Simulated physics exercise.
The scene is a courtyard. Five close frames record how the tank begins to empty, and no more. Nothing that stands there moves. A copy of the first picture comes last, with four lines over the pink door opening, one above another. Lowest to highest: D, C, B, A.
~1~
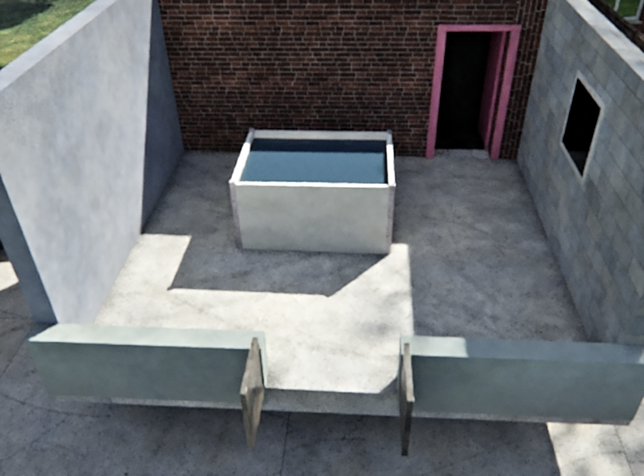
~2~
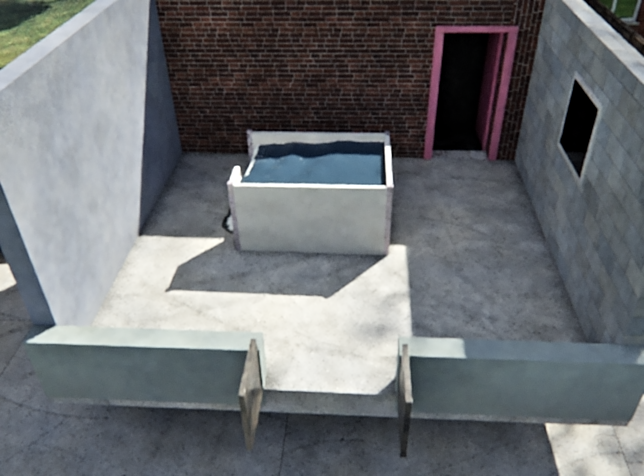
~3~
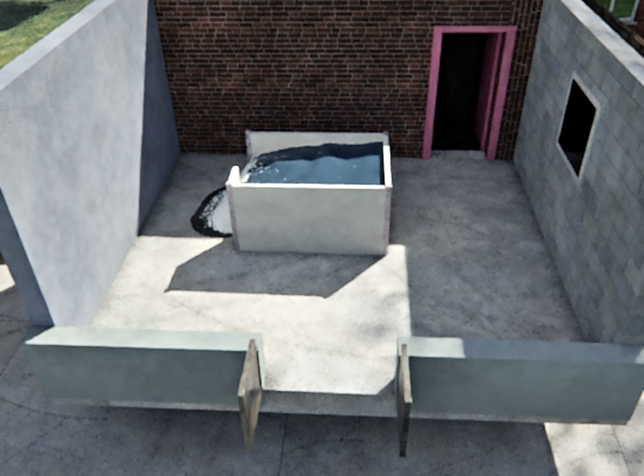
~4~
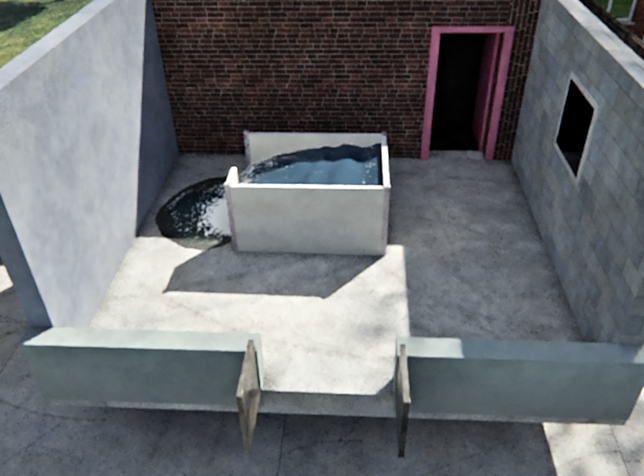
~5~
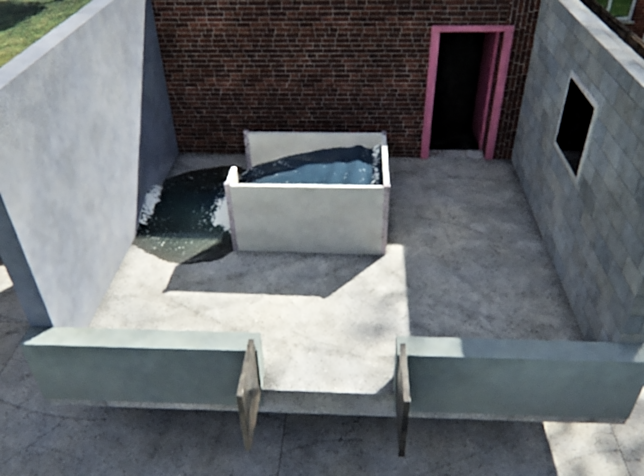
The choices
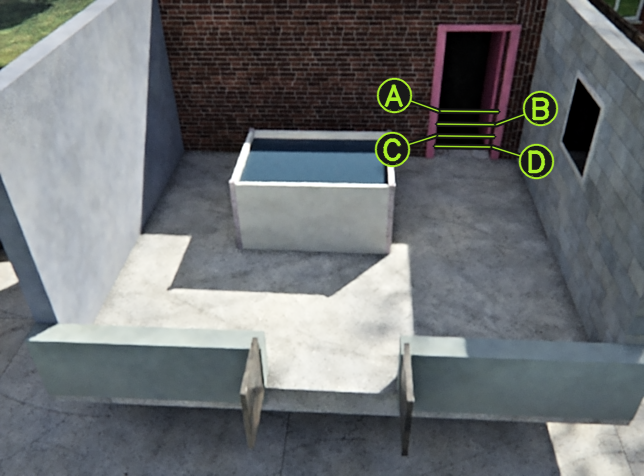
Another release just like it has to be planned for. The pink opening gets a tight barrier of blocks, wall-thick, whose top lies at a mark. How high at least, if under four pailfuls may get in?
That is mark D.
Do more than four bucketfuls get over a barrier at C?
No, not at all.
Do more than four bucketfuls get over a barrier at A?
No, not at all.
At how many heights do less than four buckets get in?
All four.
On the marked copy, A at (468, 111); B at (466, 124); C at (464, 136); D at (463, 146); from the bottom up D, C, B, A.
Choosing A, nothing gets over.
Choosing B, nothing gets over.
Choosing C, nothing gets over.
Choosing D, a splash gets over, under a bucket.
